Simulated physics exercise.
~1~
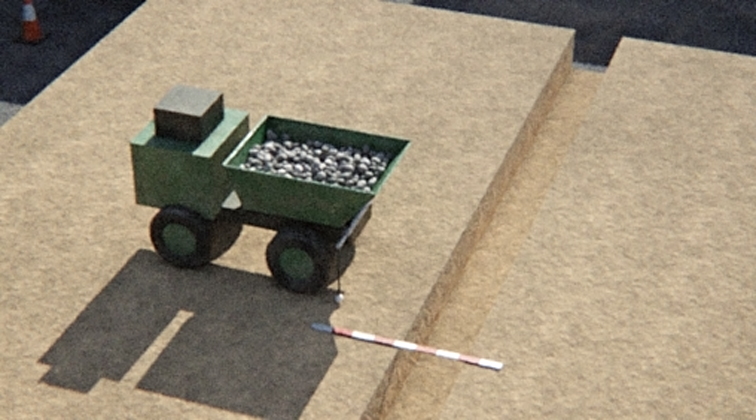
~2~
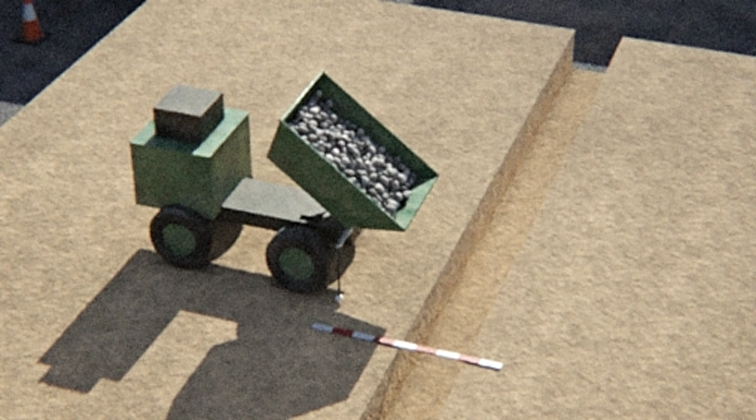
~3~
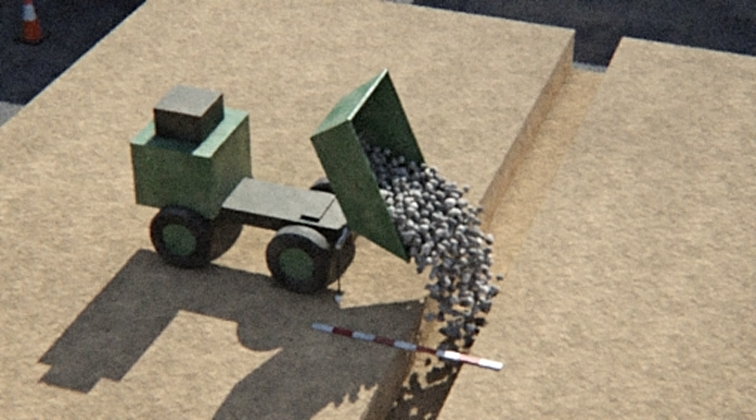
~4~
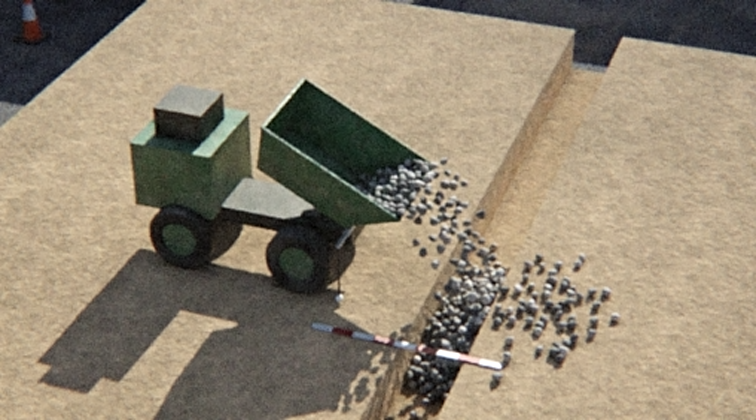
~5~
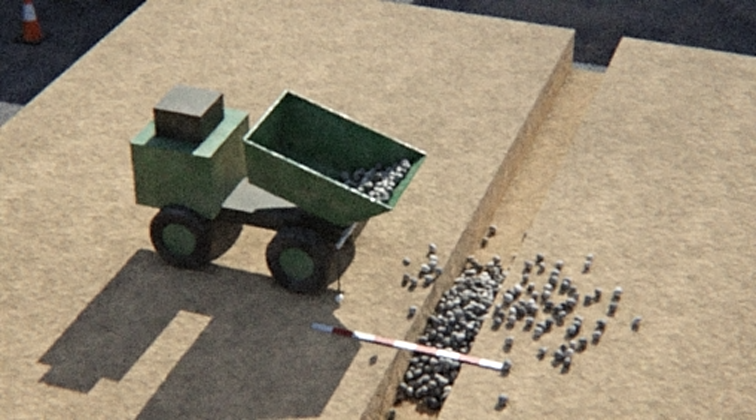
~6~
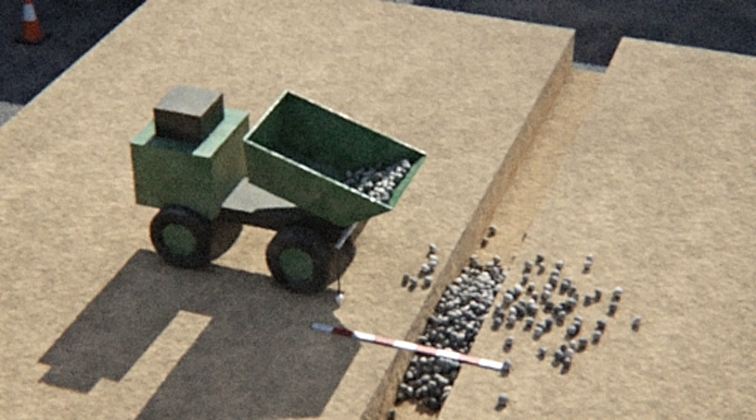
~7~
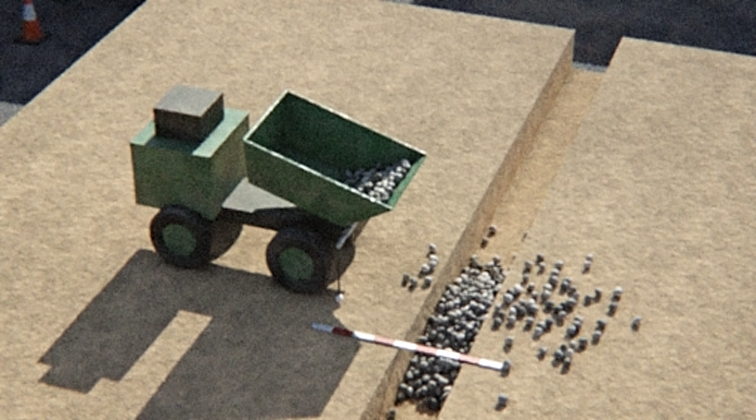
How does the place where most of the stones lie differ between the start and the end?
At the start the stones are all in the green body of the dumper, while at the end most of them lie lower and to the right, in the trench.
